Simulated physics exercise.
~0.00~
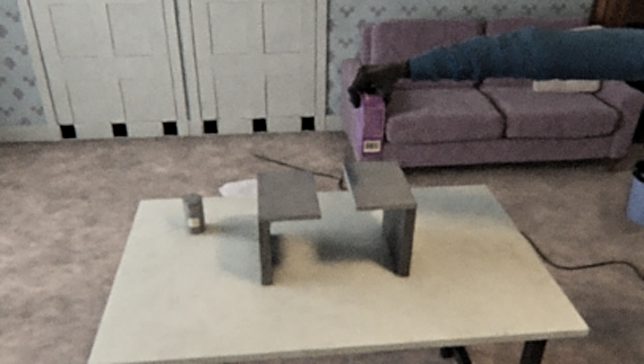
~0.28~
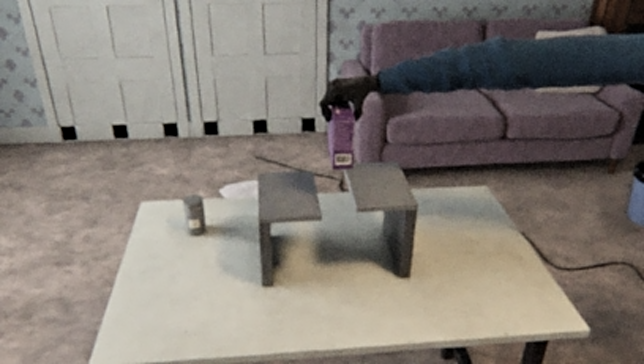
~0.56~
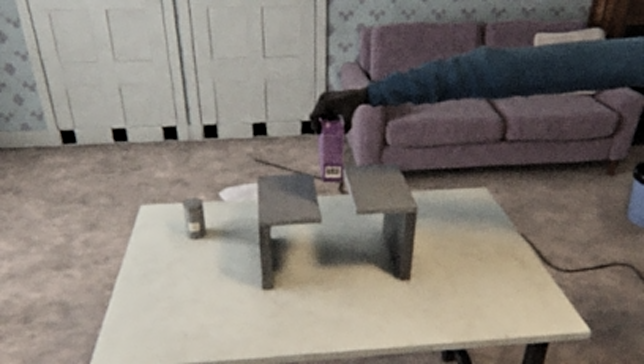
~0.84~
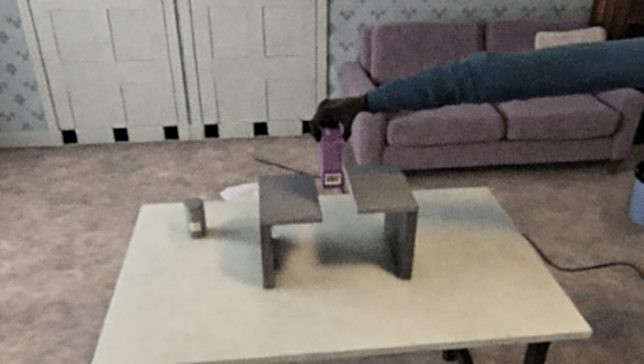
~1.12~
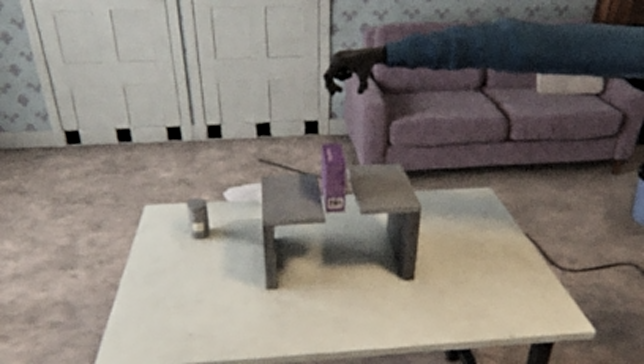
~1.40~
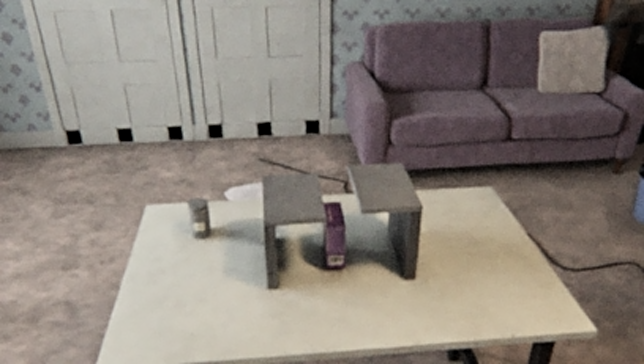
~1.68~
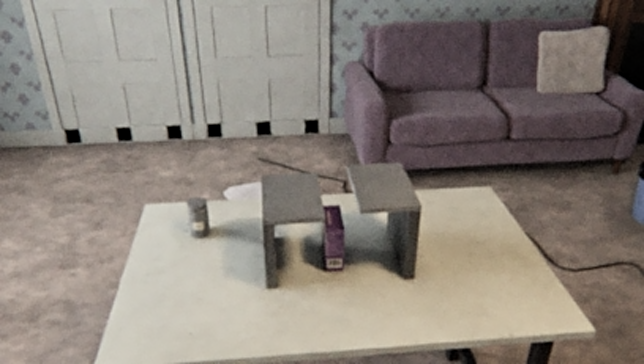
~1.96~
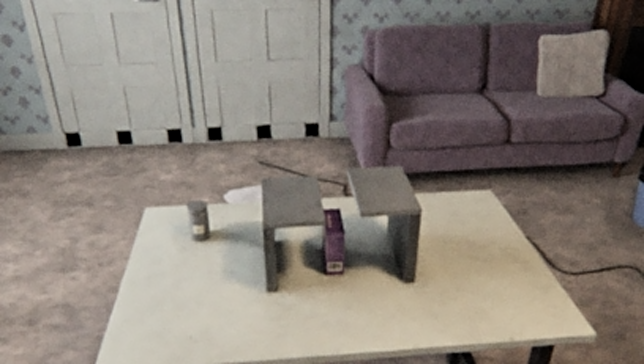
At the start, a dark hand at the end of a blue-sleeved arm reaches in from the right, holding a purple packet upright above a pale table with two grey ledges and a small grey jar. The hand carries the packet left and then down until it hangs over the slot between the ledges. It lowers the packet a little further, then lets go and draws back. The packet drops through the slot and lands on the table below. It ends standing upright and still between the ledges, while the jar remains in its place.
